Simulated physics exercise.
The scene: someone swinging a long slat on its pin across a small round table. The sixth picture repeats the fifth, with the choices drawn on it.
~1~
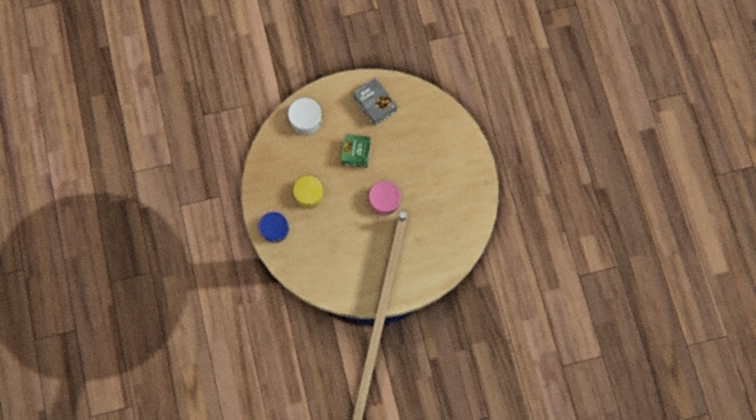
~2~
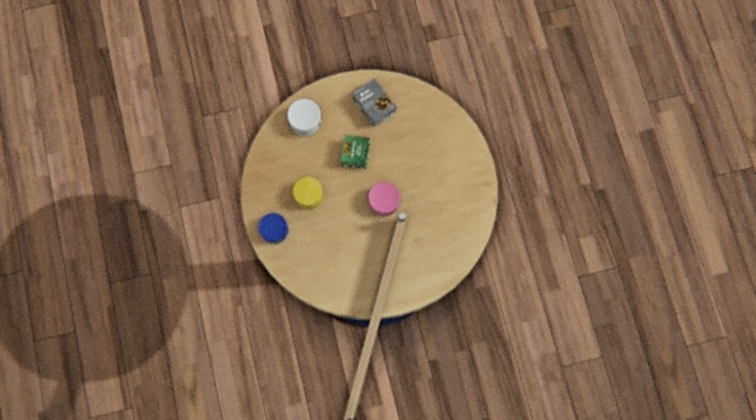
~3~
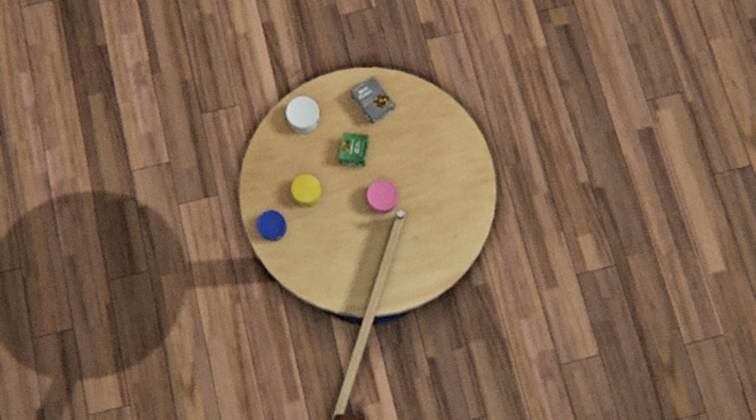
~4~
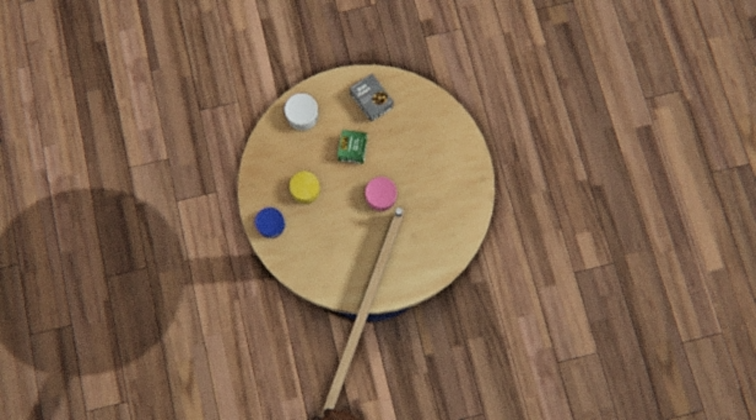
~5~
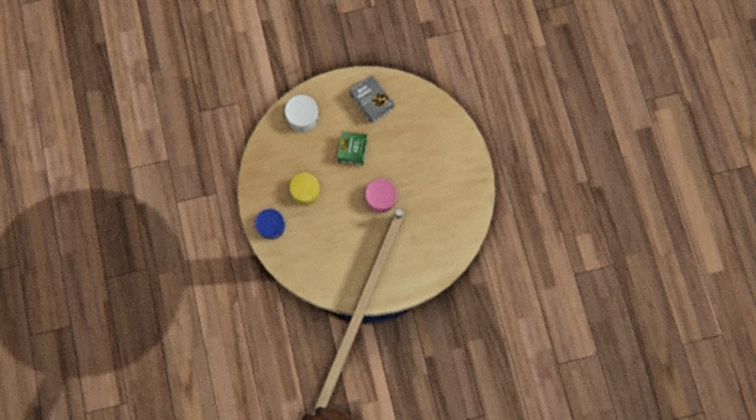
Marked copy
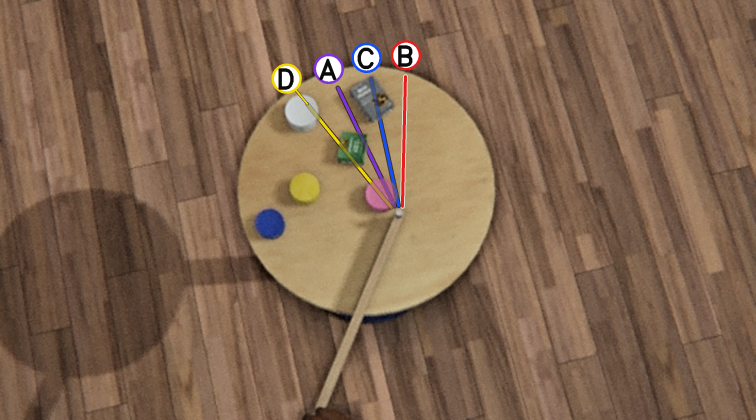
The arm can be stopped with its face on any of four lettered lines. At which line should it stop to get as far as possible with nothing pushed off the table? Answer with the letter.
Up to line D.
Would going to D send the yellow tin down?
No.
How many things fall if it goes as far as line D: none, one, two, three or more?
By then, none.
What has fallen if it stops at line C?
The white tub.
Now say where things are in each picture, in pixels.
In the first picture, arm (383, 304); grey packet (375, 102); yellow tin (309, 192).
In the second picture, arm (379, 304); pink tub (384, 199).
In the third picture, arm (374, 301); white tub (303, 115).
In the fourth picture, arm (369, 296); yellow tin (305, 188).
In the fifth picture, arm (365, 297); pink tub (381, 196); green packet (353, 148); white tub (302, 114).
On the marked copy, A at (366, 146); B at (404, 140); C at (385, 141); D at (349, 155).
Taking D. A third of the way, arm (318, 252); blue tub (270, 224); white tub (302, 114).
Two thirds of the way, arm (315, 189); blue tub (275, 162); yellow tin (309, 173).
When it is over, arm (345, 149); white tub (334, 72); blue tub (322, 99); nothing has fallen.
As for the rest, A drops the white tub; B drops the grey packet, blue tub and white tub; C drops the white tub.
